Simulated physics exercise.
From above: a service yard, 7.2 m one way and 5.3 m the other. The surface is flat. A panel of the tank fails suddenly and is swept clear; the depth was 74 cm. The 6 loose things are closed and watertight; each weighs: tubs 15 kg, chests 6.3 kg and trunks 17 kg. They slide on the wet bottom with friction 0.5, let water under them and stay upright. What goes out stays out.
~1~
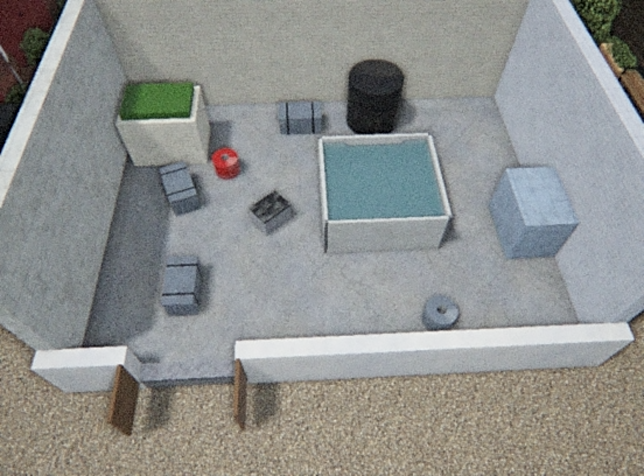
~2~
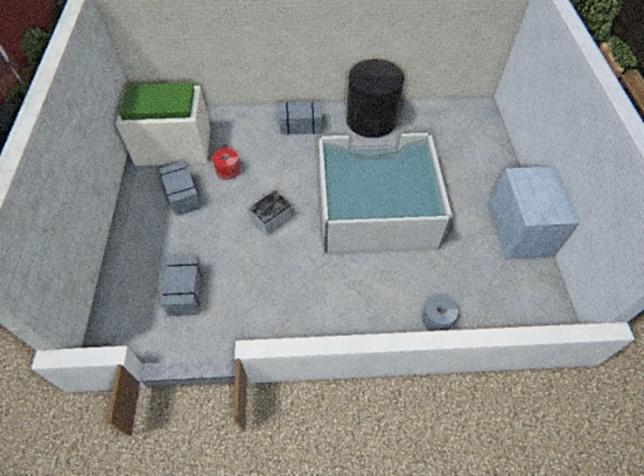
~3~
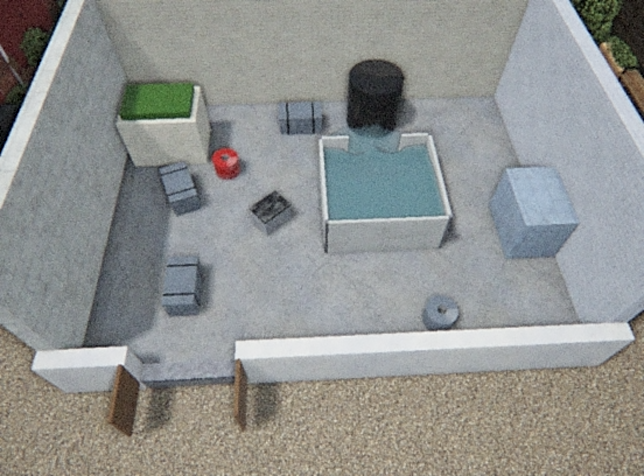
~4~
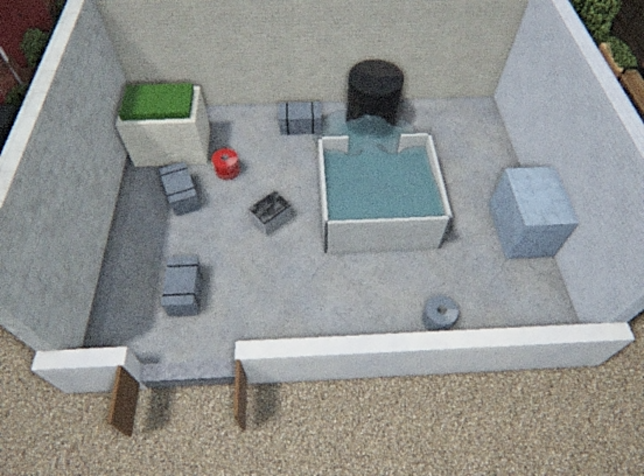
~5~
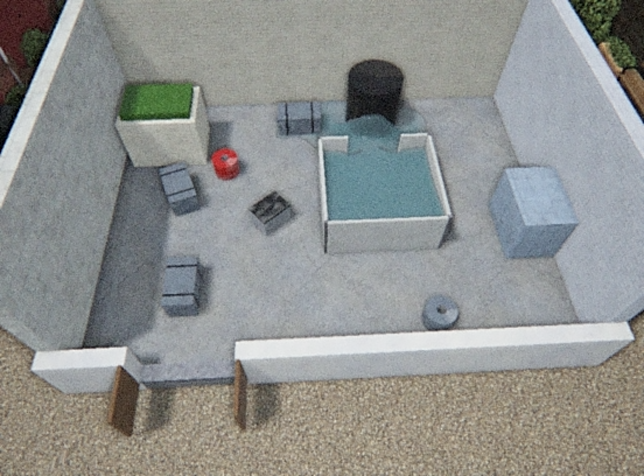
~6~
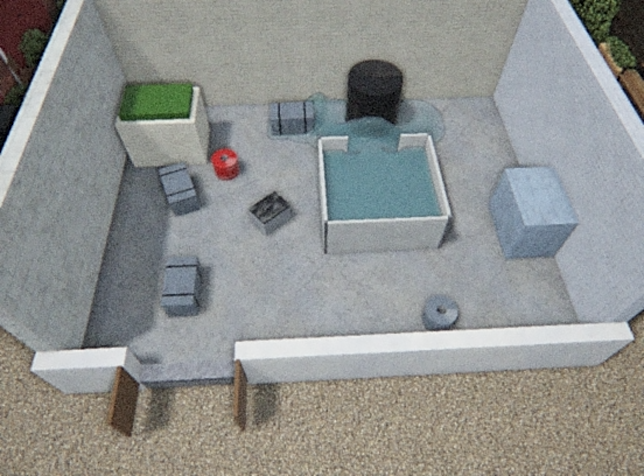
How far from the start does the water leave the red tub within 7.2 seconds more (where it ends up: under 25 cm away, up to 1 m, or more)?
Red tub slides a little.
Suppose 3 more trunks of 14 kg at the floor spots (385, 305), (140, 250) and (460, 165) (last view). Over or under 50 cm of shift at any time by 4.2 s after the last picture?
In that order: Less, less, past it.
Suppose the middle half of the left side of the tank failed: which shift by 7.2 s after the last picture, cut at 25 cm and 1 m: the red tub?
Then the red tub ends far away.
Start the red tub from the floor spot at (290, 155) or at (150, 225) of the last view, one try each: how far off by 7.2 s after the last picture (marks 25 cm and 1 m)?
In that order: It holds its place; it holds its place.
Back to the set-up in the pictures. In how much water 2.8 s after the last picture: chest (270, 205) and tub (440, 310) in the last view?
Roughly 1 and 0 cm.
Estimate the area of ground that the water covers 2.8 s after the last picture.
Some 21 m2.
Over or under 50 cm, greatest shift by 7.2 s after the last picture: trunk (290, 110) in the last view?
It is past it.
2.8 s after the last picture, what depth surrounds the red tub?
Roughly 5 cm.
Then, 0.9 s after the last picture the red tub is near (224, 158), 0.0 m from its start, aground; 0 of 6 are out; 0 afloat.
Then, 2.8 s after the last picture the red tub is near (234, 177), 0.5 m from its start, aground; 0 of 6 are out; 1 afloat.
Then, 4.8 s after the last picture the red tub is near (235, 178), 0.5 m from its start, aground; 0 of 6 are out; 1 afloat.
Then, 7.2 s after the last picture the red tub is near (235, 179), 0.5 m from its start, aground; 0 of 6 are out; 1 afloat.
